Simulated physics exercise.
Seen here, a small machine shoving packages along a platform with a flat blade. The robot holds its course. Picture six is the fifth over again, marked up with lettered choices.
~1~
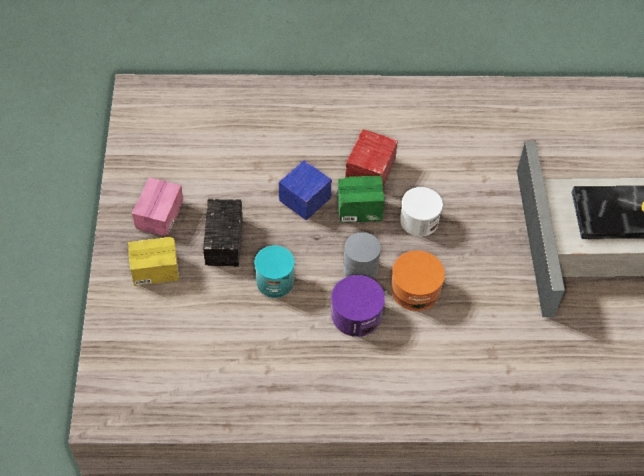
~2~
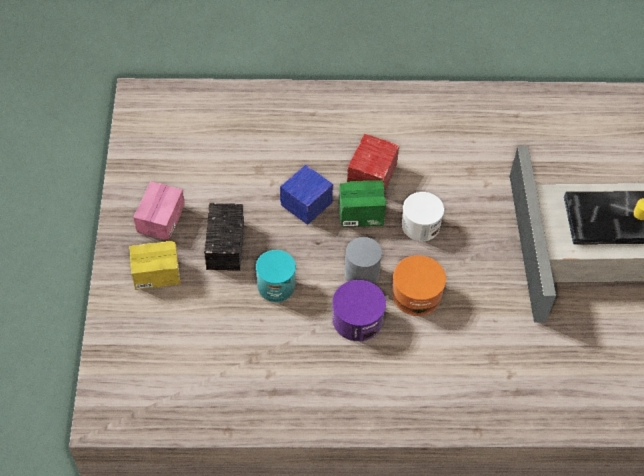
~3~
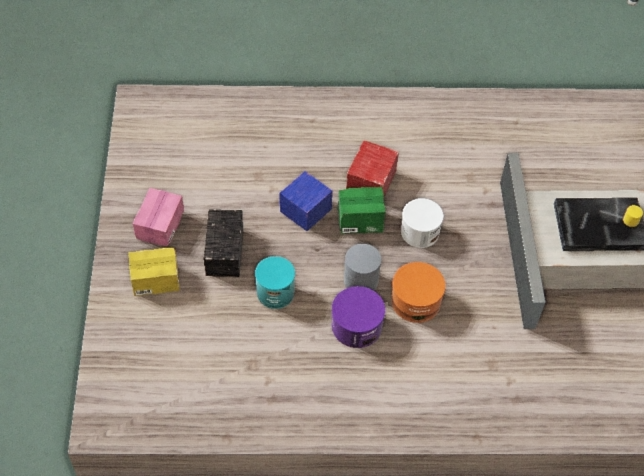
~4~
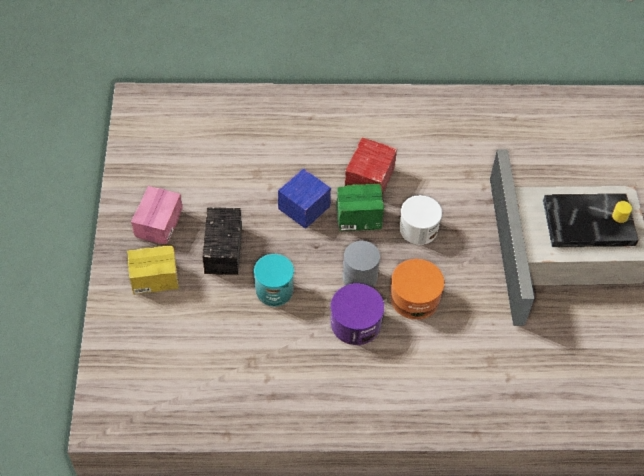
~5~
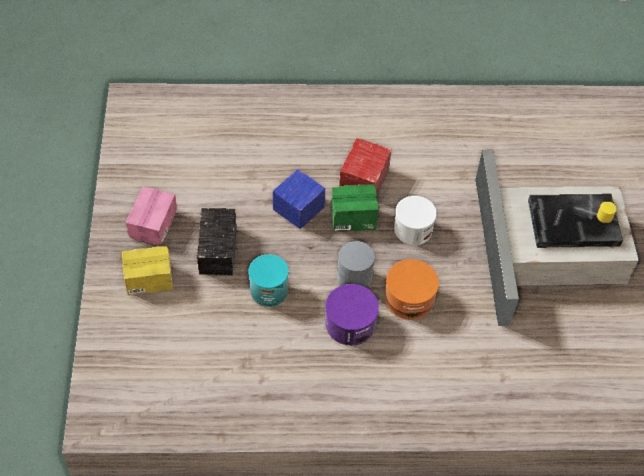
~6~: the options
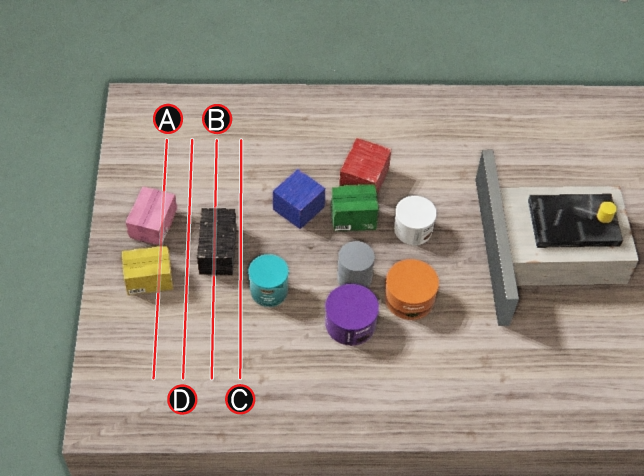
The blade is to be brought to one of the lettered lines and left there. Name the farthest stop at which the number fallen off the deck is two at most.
No third one falls up to A.
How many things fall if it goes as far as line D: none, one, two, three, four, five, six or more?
By then, none.
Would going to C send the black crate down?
No.
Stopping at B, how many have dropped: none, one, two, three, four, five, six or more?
The count is none.
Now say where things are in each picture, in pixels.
In the first frame, white pail (421, 212); turquoise pail (275, 272); red crate (371, 160).
In the second frame, robot (605, 216); blue crate (307, 194).
In the third frame, robot (594, 223); purple pail (357, 317).
In the fourth frame, robot (583, 219); yellow parcel (153, 270).
In the fifth frame, robot (568, 219); pink box (152, 216); green box (354, 208); white pail (415, 221).
On the marked copy, A at (161, 250); B at (214, 250); C at (241, 250); D at (188, 250).
Taking A. A third of the way, robot (447, 219); purple pail (320, 330); red crate (345, 168).
Two thirds of the way, robot (328, 219); yellow parcel (142, 271); turquoise pail (182, 294).
When it is over, robot (232, 219); yellow parcel over the edge; pink box over the edge; two fallen.
As for the rest, B is within the limit but short; C is within the limit but short; D is within the limit but short.
